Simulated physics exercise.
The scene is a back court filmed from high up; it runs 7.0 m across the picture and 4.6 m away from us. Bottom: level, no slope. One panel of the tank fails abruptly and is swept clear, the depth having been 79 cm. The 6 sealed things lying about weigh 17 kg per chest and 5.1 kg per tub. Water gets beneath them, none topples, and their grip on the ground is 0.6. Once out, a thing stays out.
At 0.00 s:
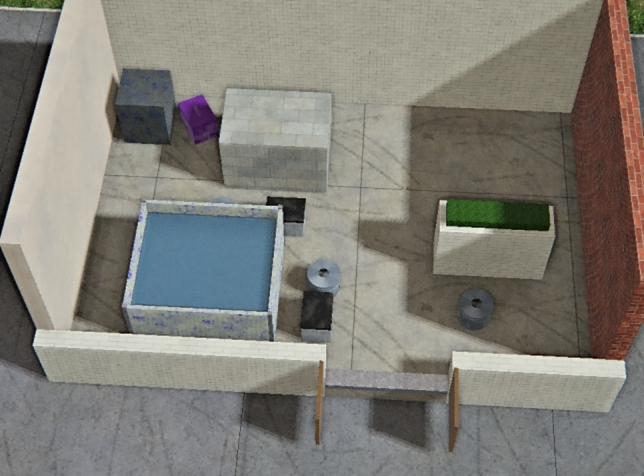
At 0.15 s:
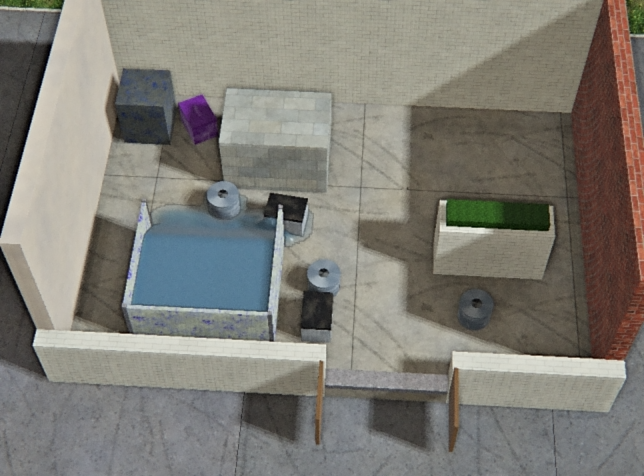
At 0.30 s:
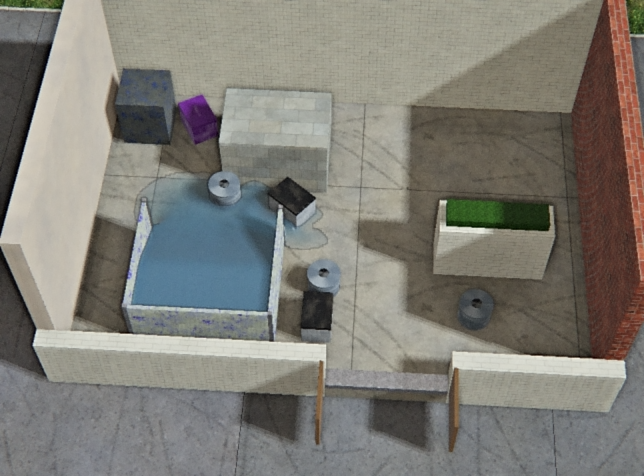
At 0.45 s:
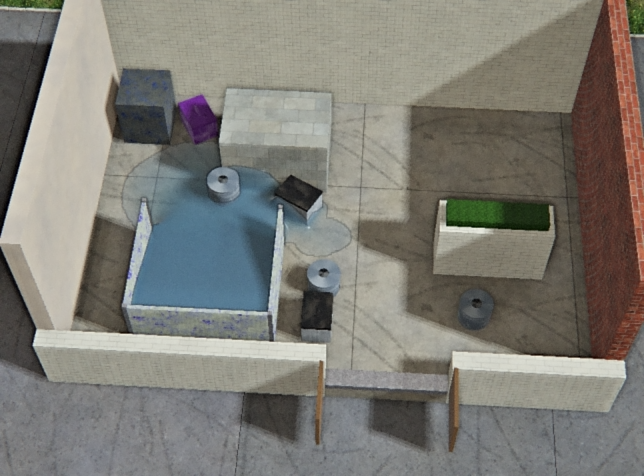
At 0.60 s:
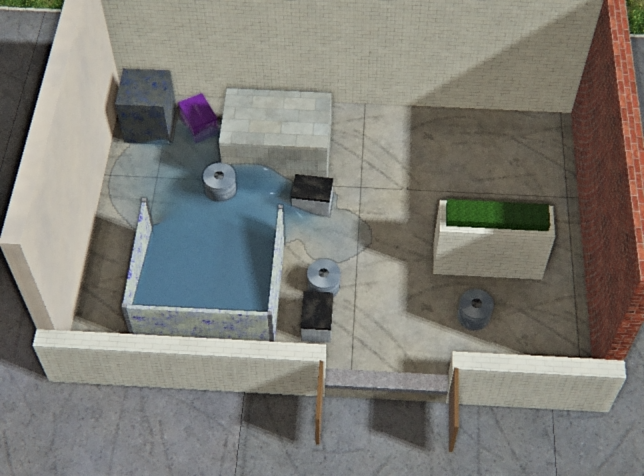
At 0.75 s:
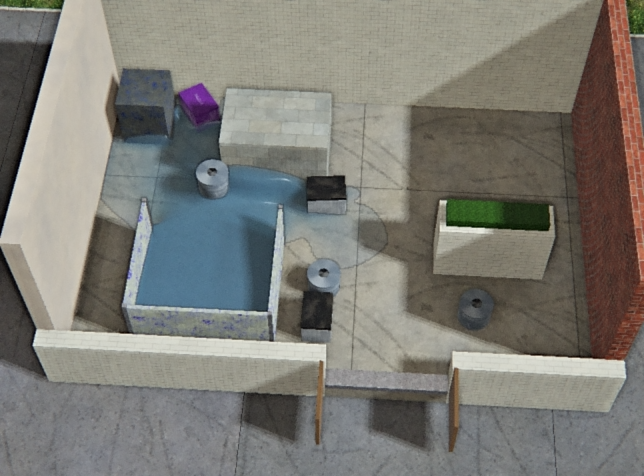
In a walled back court, the far side of a water tank gave way and water spread over the ground, shifting a dark box to the right, then nudging the purple chest slightly.
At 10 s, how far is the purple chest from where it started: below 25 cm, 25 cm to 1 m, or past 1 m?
Expect a big change in position.
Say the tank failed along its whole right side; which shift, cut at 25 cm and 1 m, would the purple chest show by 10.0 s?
In that scenario the purple chest would have shifted only slightly.
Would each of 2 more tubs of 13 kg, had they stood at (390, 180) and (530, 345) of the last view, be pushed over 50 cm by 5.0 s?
As asked, in order: Shy of the mark; shy of the mark.
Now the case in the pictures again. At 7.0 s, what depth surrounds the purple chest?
I'd say around 10 cm.
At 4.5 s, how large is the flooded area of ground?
About 28 m2.
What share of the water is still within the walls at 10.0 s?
Roughly 92 percent.
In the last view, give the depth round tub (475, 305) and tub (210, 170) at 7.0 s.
I'd put it at 7 cm and 13 cm respectively.
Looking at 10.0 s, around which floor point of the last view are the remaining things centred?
Mean position: Approximately (333, 273).
After 2.0 s the purple chest is near (245, 102), 0.7 m from its start, aground; 0 of 6 are out; 1 afloat.
After 4.5 s the purple chest is near (486, 118), 4.3 m from its start, aground; 0 of 6 are out; 1 afloat.
After 7.0 s the purple chest is near (514, 124), 4.7 m from its start, afloat; 0 of 6 are out; 3 afloat.
After 10.0 s the purple chest is near (520, 135), 4.8 m from its start, aground; 0 of 6 are out; 4 afloat.
